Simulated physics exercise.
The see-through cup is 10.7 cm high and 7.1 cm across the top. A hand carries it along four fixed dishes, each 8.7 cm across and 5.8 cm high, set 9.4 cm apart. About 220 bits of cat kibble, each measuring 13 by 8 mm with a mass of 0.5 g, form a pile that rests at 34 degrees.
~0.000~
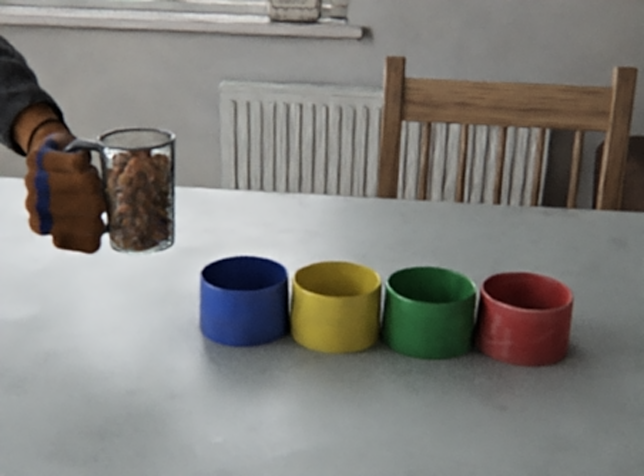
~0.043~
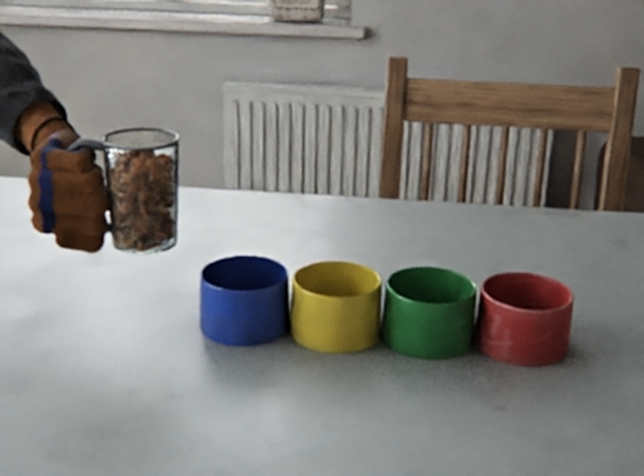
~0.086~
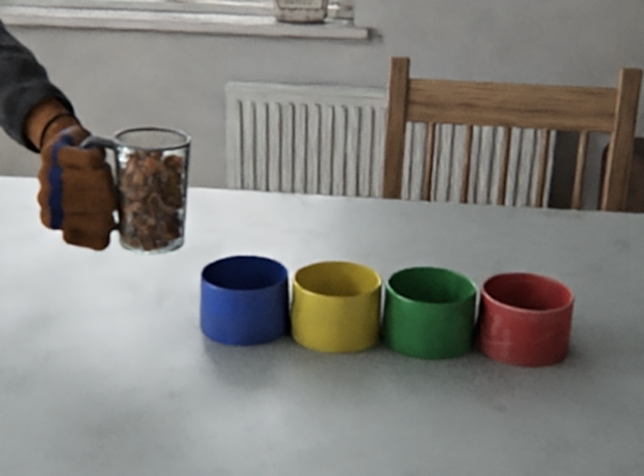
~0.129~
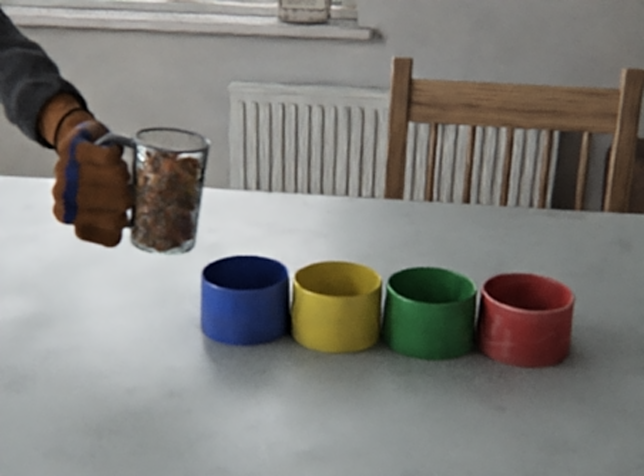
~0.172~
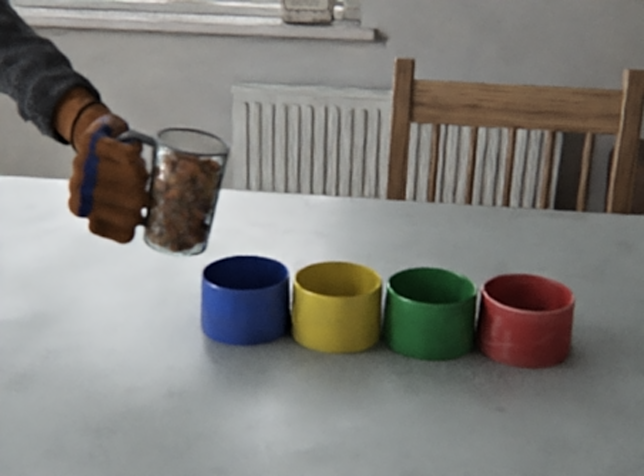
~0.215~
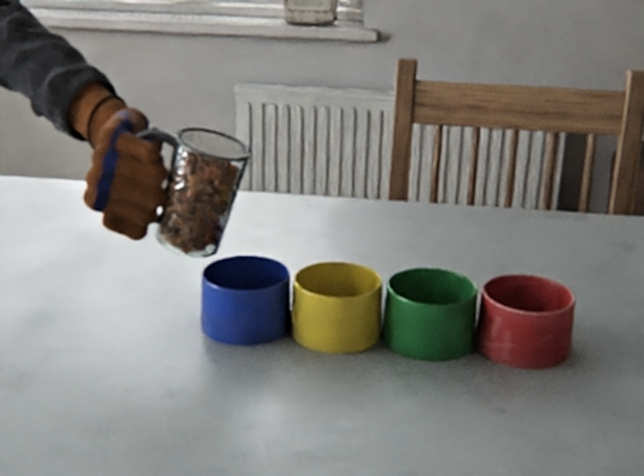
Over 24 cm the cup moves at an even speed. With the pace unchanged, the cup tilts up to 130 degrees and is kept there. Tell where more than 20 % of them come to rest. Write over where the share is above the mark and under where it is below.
Red: Under; blue: Under; green: Over; yellow: Under; counter: Under.
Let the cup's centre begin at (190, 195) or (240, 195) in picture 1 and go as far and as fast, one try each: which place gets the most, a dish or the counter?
In the first try red collects the most, and in the second it's red.
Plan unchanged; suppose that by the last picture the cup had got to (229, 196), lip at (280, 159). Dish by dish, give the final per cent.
Dish by dish: Red 0 per cent, blue 0 per cent, green 100 per cent, yellow 0 per cent.
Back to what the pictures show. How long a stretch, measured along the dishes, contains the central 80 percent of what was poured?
Roughly 5 centimetres.
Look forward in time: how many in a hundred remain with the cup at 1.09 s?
Somewhere near 95 per cent of the load.
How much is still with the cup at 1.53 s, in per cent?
Around 5 in a hundred.
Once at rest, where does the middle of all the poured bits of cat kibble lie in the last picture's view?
(432, 308) or so.
After 0.74 s, tilt 70 degrees; cup holds 100 %.
After 1.09 s, tilt 106 degrees; cup holds 95 %, green 5 %.
After 1.53 s, tilt 130 degrees; cup holds 5 %, green 95 %.
By 2.1 s all is still; red 0 %, blue 0 %, green 100 %, yellow 0 %, counter 0 %.
